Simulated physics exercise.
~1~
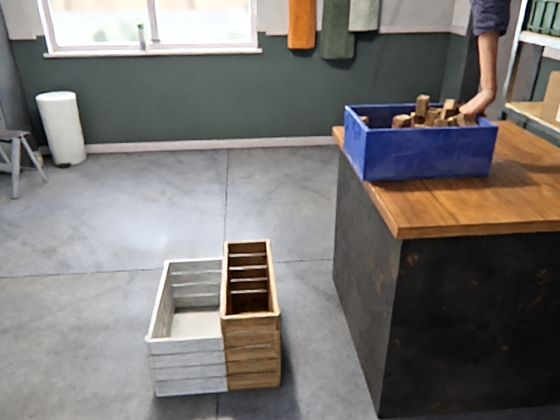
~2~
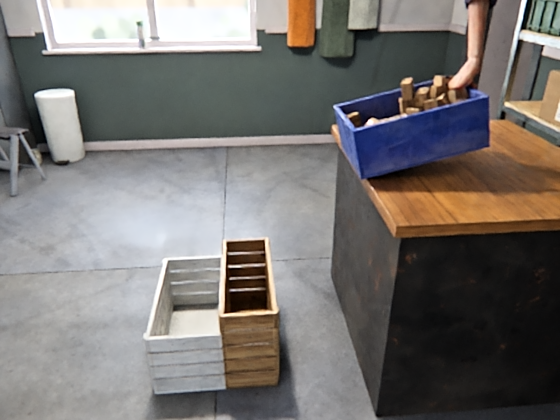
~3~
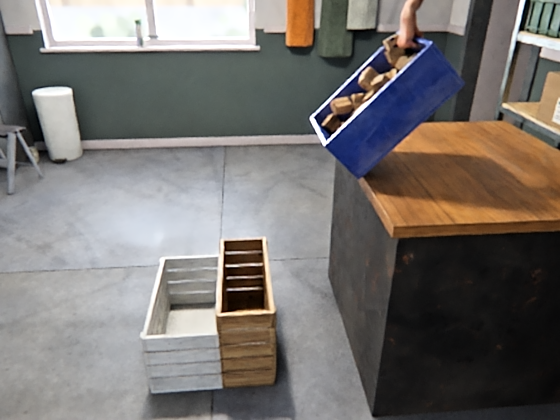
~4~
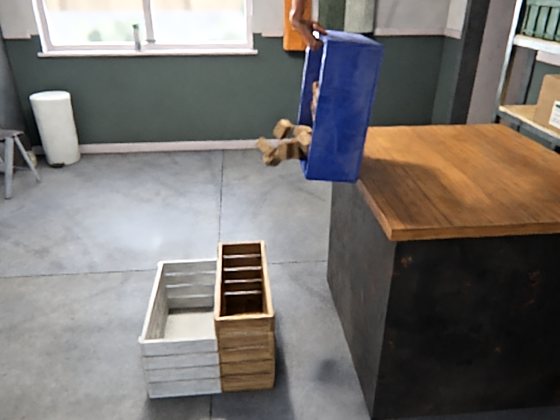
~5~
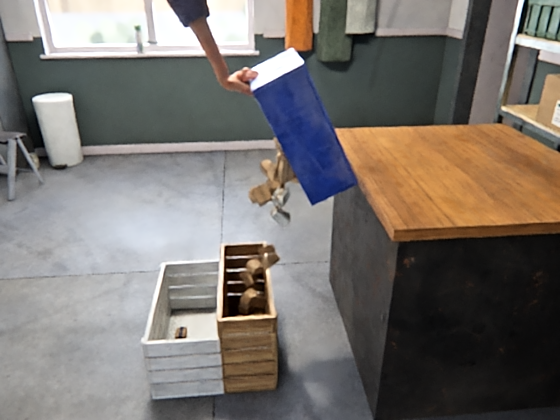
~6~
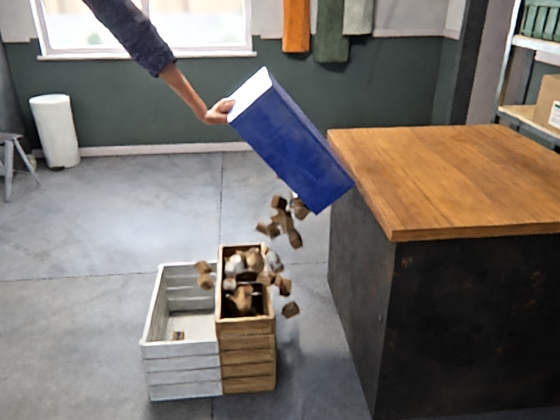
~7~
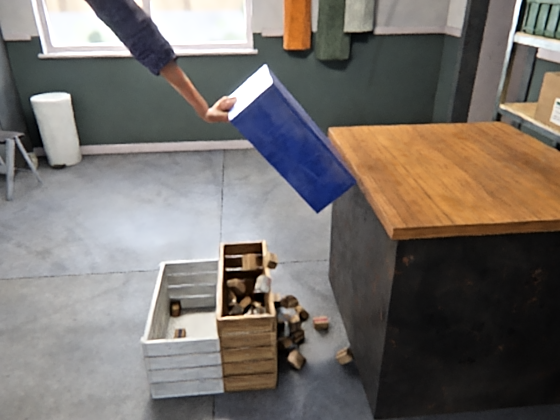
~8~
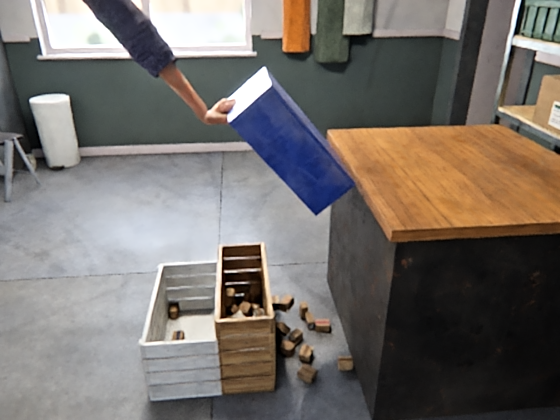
In a room with a grey floor, a hand tips a blue crate over a bench edge, pouring small brown blocks towards two slatted troughs; many land in the wooden one, a few in the white one beyond, and others scatter on the floor beside the bench.
